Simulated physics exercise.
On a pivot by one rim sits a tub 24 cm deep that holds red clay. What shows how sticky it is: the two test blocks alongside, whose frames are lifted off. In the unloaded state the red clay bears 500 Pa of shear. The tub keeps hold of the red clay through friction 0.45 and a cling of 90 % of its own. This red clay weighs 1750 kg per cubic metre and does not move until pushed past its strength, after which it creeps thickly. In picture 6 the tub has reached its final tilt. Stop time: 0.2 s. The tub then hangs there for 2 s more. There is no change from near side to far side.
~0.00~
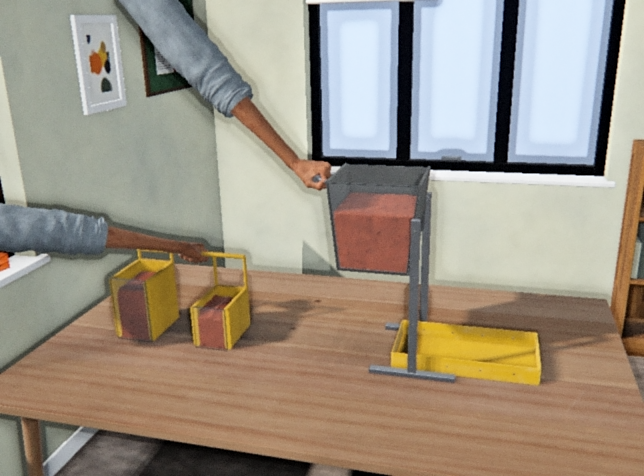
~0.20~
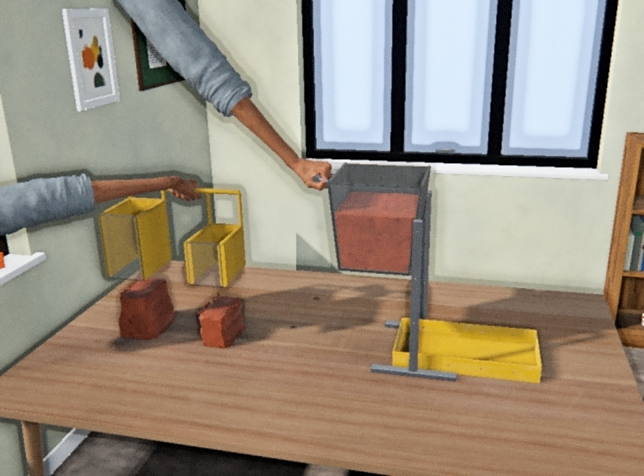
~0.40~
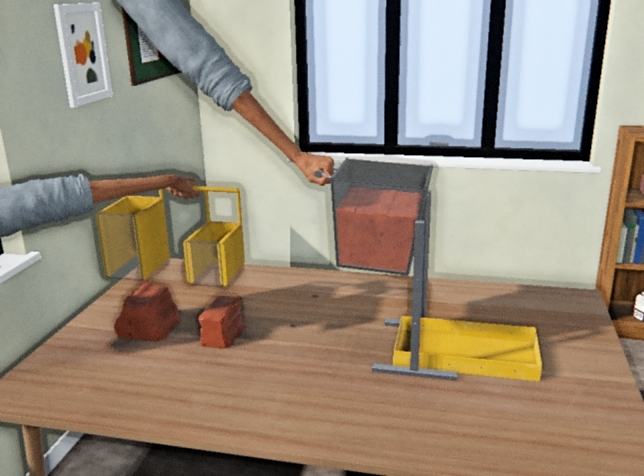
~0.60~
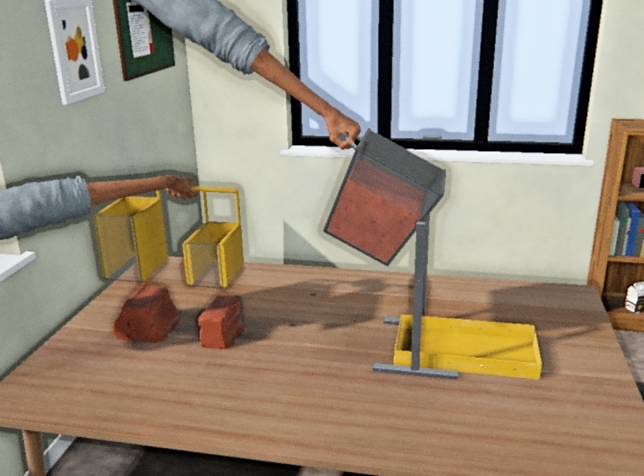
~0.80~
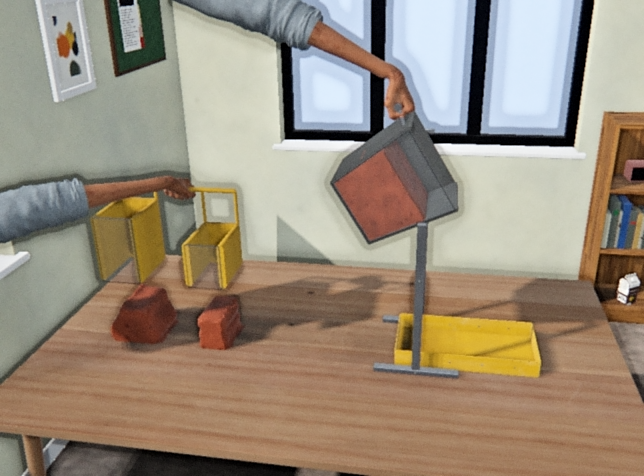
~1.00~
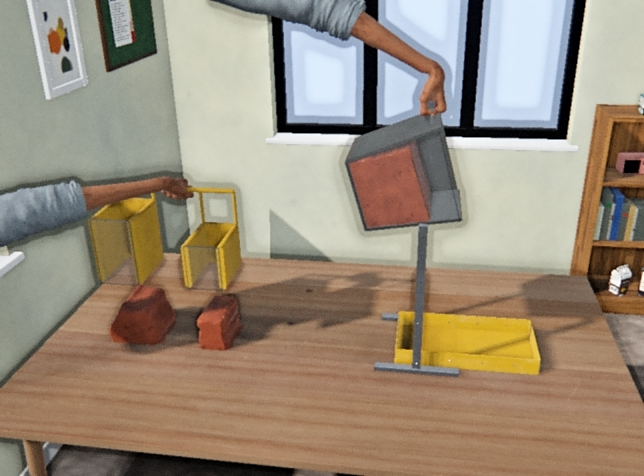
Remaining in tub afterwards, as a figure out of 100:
Near 100 %.
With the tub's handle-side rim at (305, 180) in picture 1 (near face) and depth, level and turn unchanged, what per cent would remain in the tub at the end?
About 95 per cent.
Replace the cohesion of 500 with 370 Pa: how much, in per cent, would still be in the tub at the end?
Around 100 per cent.
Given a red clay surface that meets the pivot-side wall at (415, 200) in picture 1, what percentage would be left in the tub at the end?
Then roughly 100 %.
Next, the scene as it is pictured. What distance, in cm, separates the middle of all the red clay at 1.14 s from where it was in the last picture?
Shift: Roughly 1 cm.
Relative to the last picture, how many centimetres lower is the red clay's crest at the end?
Roughly 3 cm.
After 1.14 s, the tub is at 75 degrees and holds 100 %.
After 1.31 s, the tub is at 75 degrees and holds 100 %.
After 1.48 s, the tub is at 75 degrees and holds 100 %.
After 1.65 s, the tub is at 75 degrees and holds 100 %.
After 3.00 s, at the end, the tub is at 75 degrees and holds 100 %.
